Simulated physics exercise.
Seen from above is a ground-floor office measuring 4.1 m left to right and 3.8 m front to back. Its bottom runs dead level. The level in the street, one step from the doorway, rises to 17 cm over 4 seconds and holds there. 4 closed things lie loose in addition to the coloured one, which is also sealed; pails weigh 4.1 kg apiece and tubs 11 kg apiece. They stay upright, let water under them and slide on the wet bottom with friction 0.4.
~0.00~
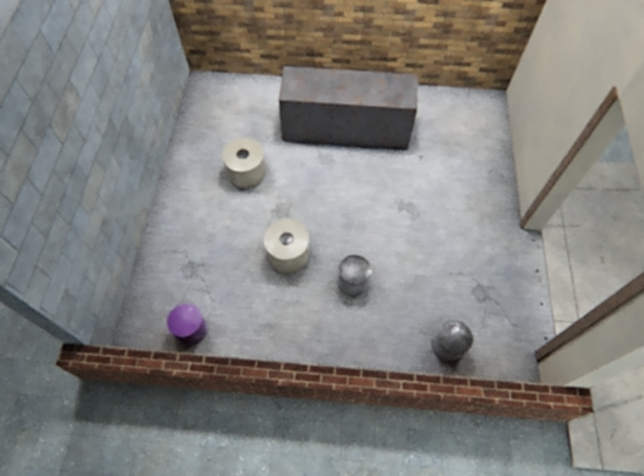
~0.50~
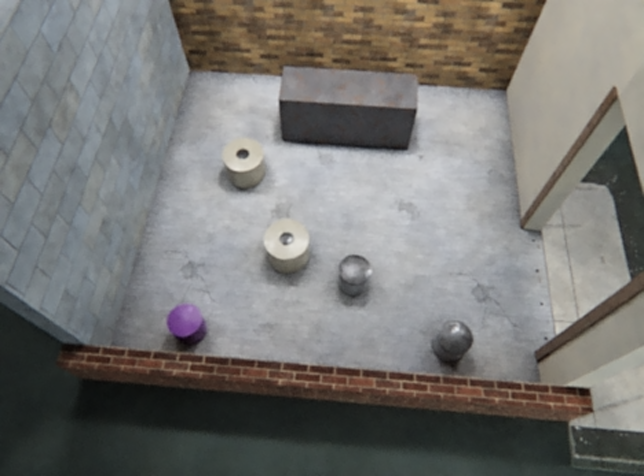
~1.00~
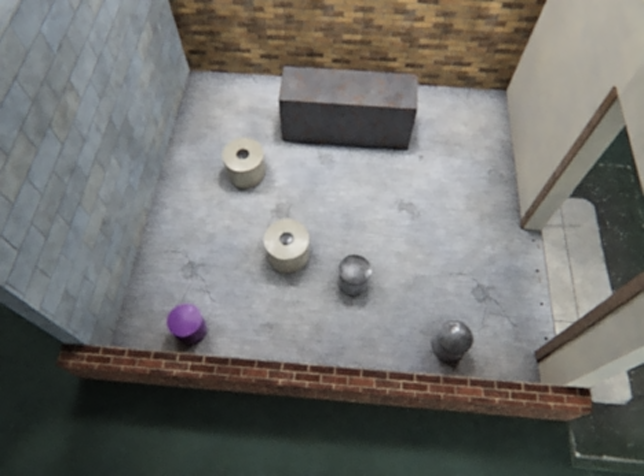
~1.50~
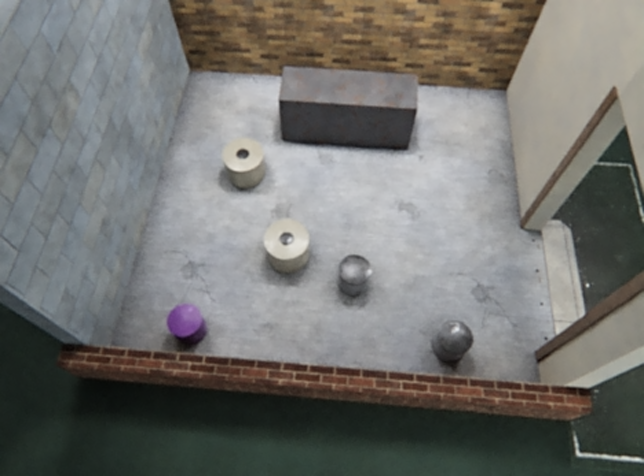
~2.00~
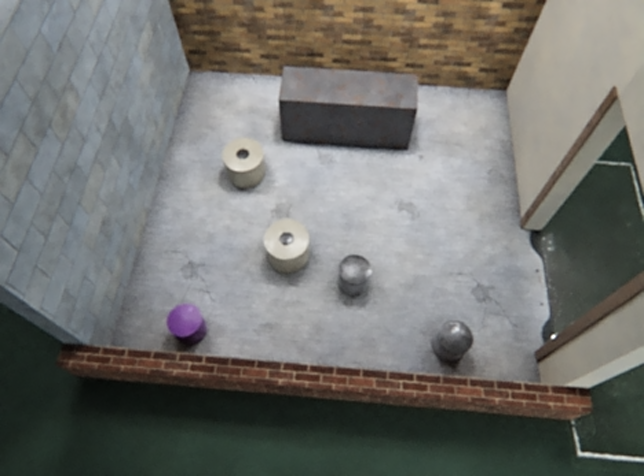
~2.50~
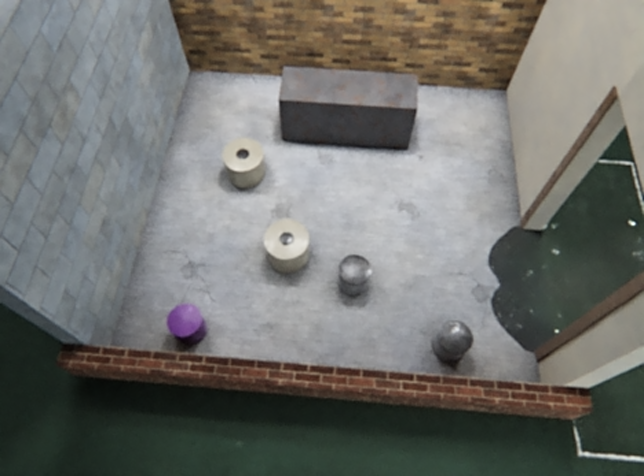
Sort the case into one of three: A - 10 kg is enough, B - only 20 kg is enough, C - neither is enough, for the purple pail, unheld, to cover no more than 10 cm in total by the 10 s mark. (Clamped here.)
Case B.
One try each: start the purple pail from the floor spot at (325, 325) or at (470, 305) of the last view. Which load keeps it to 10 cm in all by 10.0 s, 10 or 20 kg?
In that order: It takes the larger; it takes the larger.
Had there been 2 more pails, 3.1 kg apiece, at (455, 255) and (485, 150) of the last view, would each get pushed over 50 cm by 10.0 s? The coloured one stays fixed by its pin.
The first comes out above the threshold, the second below the threshold.
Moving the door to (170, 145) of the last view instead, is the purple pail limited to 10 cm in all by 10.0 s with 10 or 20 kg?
In that setup the first mass works.
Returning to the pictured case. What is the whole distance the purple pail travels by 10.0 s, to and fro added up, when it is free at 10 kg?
40 cm, roughly.
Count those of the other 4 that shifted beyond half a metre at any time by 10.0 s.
I count 4 of them.
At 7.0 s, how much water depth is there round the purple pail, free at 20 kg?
Something like 6 centimetres.
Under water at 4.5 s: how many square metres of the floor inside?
Around 5.0 m2 of it.
After 3.5 s the purple pail would be 0 cm from its start with 10 kg and 0 cm from its start with 20 kg; 0 cm of water round it then.
After 4.5 s the purple pail would be 0 cm from its start with 10 kg and 0 cm from its start with 20 kg; 0 cm of water round it then.
After 7.0 s the purple pail would be 22 cm from its start with 10 kg and 0 cm from its start with 20 kg; 6 cm of water round it then.
After 10.0 s the purple pail would be 33 cm from its start with 10 kg and 0 cm from its start with 20 kg; 11 cm of water round it then.
